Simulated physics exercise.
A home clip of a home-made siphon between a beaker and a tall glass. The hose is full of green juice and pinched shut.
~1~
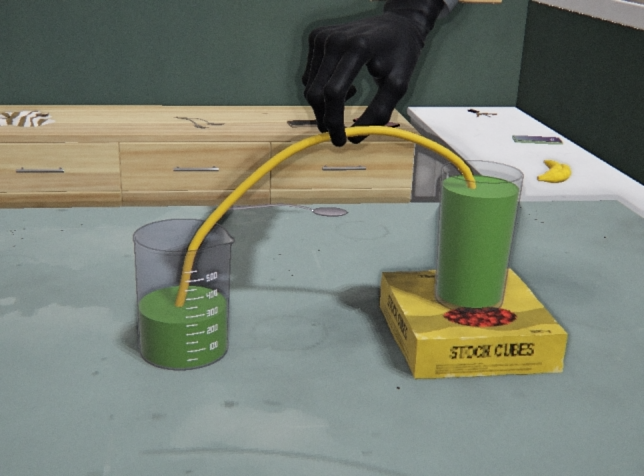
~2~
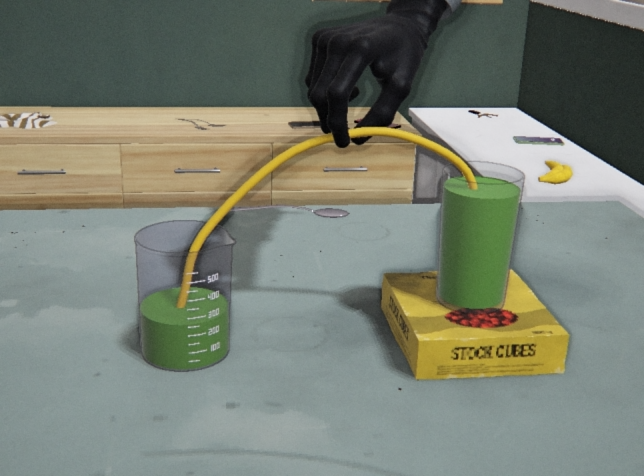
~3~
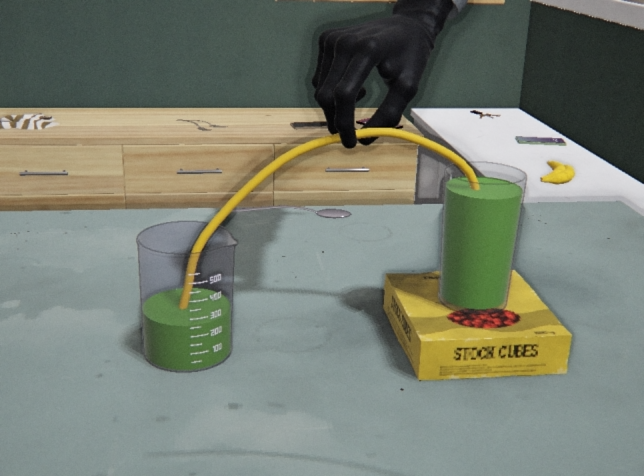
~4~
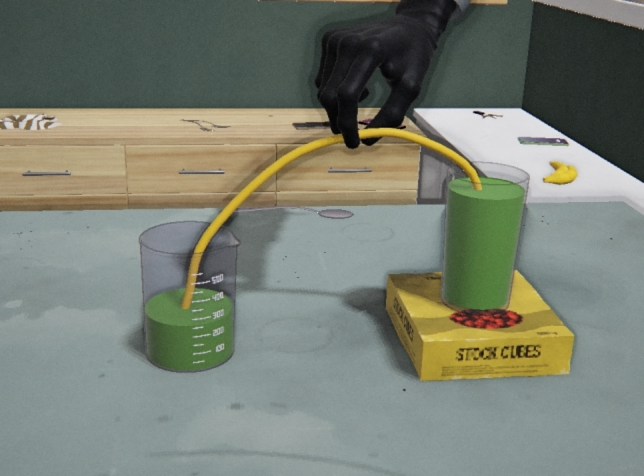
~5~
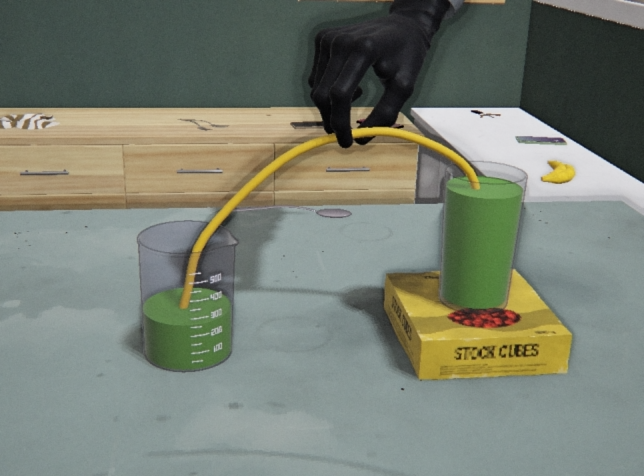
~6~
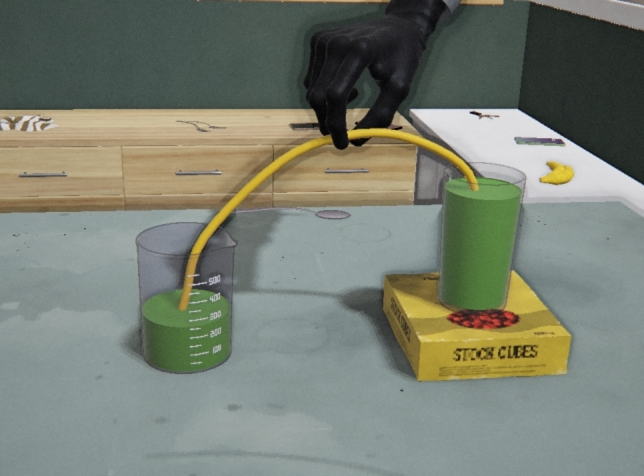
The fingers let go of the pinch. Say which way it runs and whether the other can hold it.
Flow is leftwards, and the taker has room for it.
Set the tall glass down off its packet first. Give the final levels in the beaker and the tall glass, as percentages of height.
Near 65 and 55 in a hundred.
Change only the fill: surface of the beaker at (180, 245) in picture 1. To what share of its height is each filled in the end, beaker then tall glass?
First 100 %, second 55 %.
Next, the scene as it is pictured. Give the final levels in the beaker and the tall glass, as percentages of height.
First 80 %, second 35 %.
A moment on, the beaker is about half full; the tall glass is about two thirds full.
Further on, the beaker is about two thirds full; the tall glass is about half full.
When it is over, the beaker is about three quarters full; the tall glass is about a third full; the two surfaces are level.
